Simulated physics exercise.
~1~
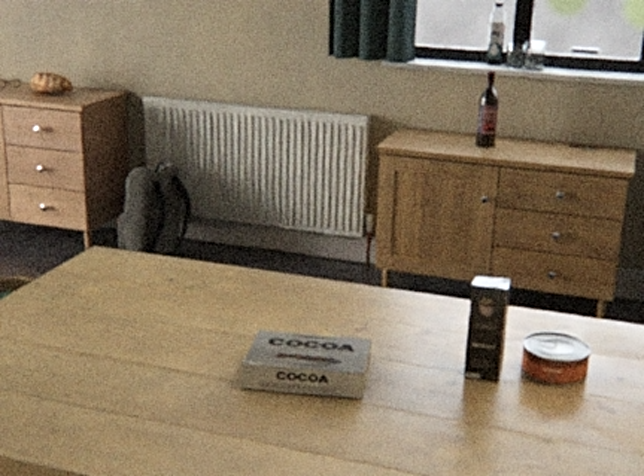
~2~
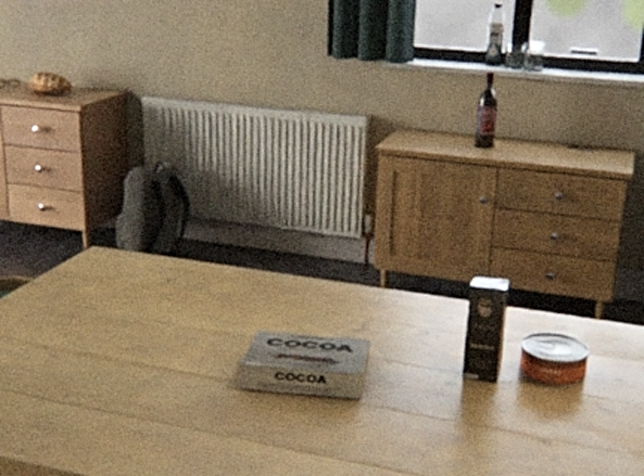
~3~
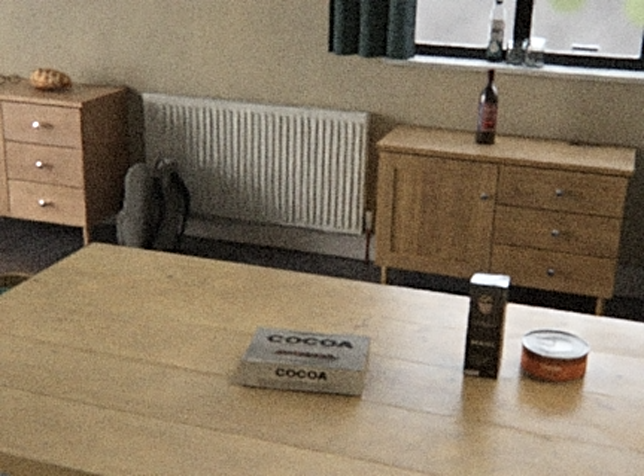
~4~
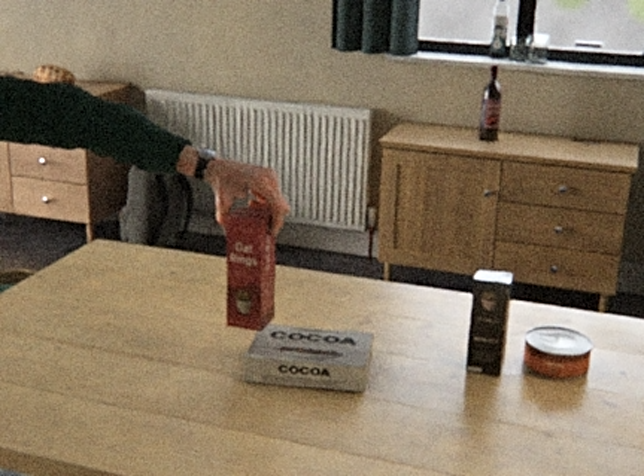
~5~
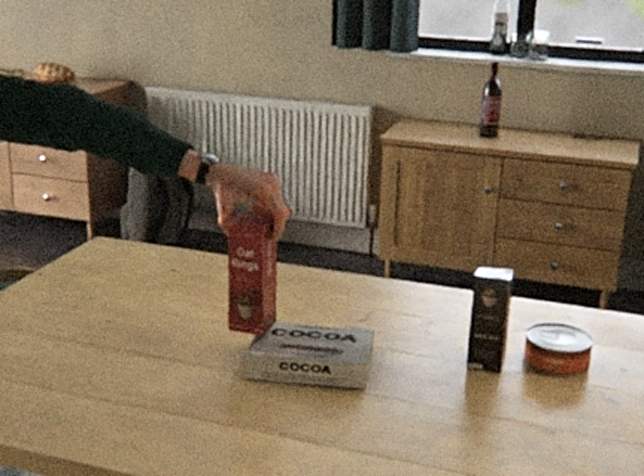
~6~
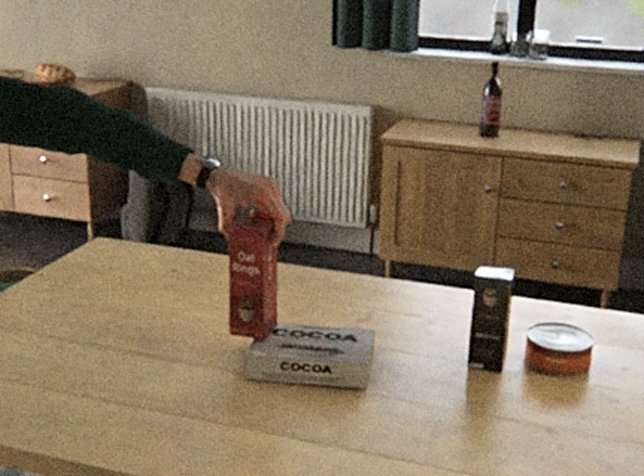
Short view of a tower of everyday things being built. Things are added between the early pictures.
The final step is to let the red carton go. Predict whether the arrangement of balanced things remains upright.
It tips over.
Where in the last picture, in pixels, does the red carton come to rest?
Around (183, 333).
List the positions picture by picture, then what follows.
In the first frame, the last thing is not in view yet; orange tub (555, 358).
In the second frame, the last thing is not in view yet; white packet (307, 364).
In the third frame, the last thing is not in view yet; black carton (486, 326).
The fourth frame shows coming down; red carton (251, 269); orange tub (557, 352).
The fifth frame shows coming down; red carton (253, 274); white packet (311, 354).
The sixth frame shows set down, still held; red carton (253, 278); black carton (491, 319).
Then, 0.50 s past the last view, red carton now fallen.
Then, 0.60 s past the last view, things are still on the move.
Finally, fallen, red carton; the other 3 still in place. Final places as the last picture's camera would see them, red carton near (183, 332). The pile loses its balance.
